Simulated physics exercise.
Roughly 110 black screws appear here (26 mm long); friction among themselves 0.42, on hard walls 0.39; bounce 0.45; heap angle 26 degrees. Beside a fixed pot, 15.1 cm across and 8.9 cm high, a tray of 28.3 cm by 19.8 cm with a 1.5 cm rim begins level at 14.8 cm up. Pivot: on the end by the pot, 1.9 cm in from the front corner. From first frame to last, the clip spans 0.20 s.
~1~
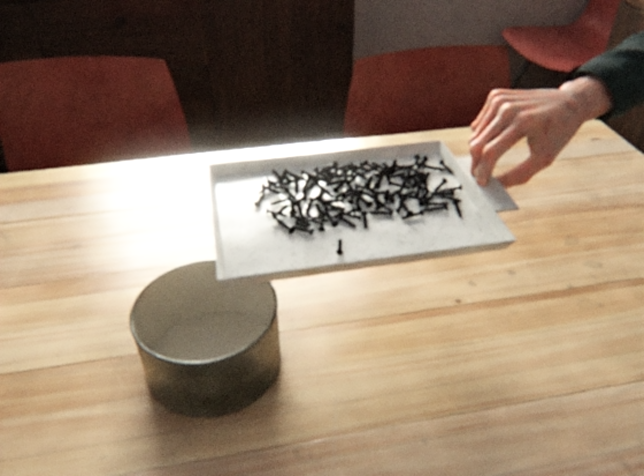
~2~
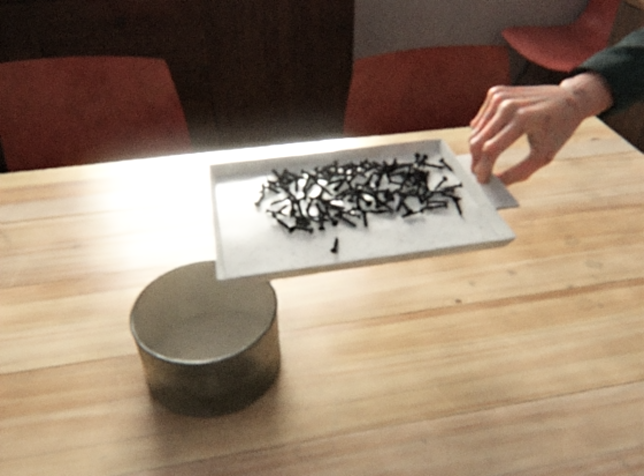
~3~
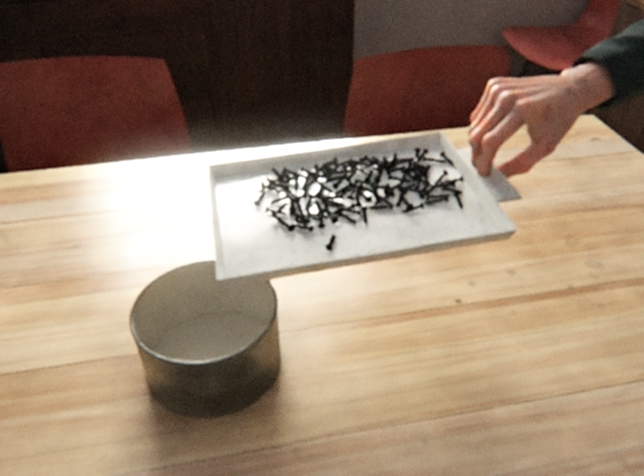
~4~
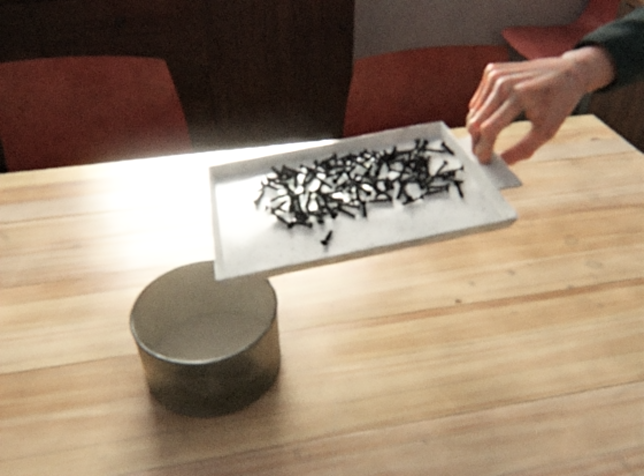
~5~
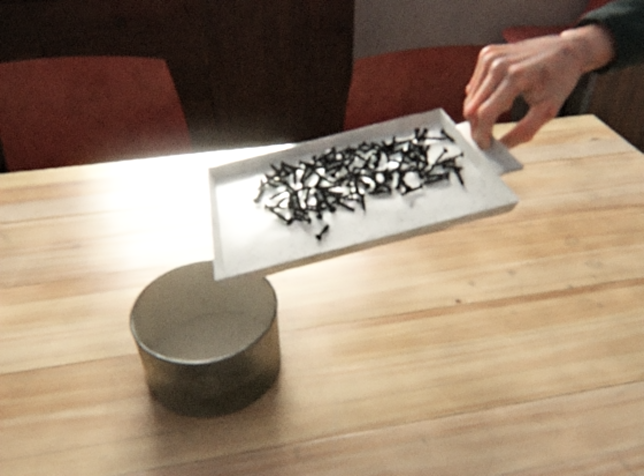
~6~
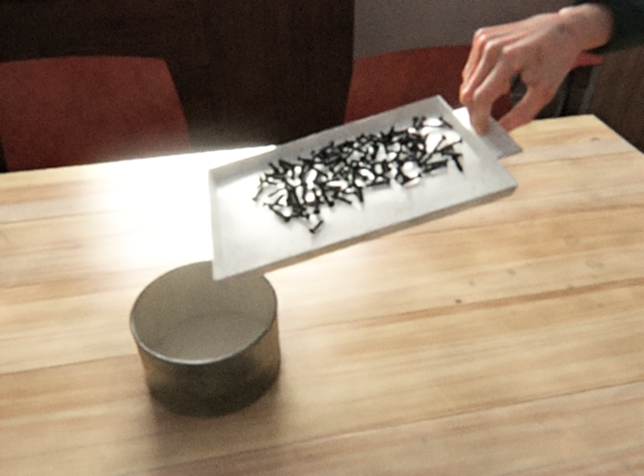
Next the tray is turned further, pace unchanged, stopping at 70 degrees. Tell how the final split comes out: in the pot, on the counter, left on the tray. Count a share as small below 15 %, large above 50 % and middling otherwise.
Pot: Middling. Counter: Large. Left on the tray: Small.
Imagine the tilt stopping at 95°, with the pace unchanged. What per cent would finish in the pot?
I'd put it at close to 30 per cent.
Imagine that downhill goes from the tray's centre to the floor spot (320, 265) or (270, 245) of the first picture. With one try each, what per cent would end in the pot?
The share comes to about 25 in a hundred, then about 75 in a hundred.
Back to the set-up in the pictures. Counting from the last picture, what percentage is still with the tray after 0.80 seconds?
I'd put it at roughly 10 per cent.
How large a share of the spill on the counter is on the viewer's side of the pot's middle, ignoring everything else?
About 0 per cent.
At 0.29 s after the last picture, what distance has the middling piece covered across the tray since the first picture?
I'd say close to 5 centimetres.
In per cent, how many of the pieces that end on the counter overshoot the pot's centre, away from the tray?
Share: Close to 90 %.
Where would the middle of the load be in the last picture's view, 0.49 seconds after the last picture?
Around (213, 200).
Then, 0.29 s after the last picture, tilt 41 degrees; the tray holds 100 %, the pot 0 %.
Then, 0.49 s after the last picture, tilt 61 degrees; the tray holds 80 %, the pot 0 %.
Then, 0.80 s after the last picture, tilt 70 degrees; the tray holds 10 %, the pot 20 %.
In the end, pot 20 %, counter 70 %, tray 5 %.
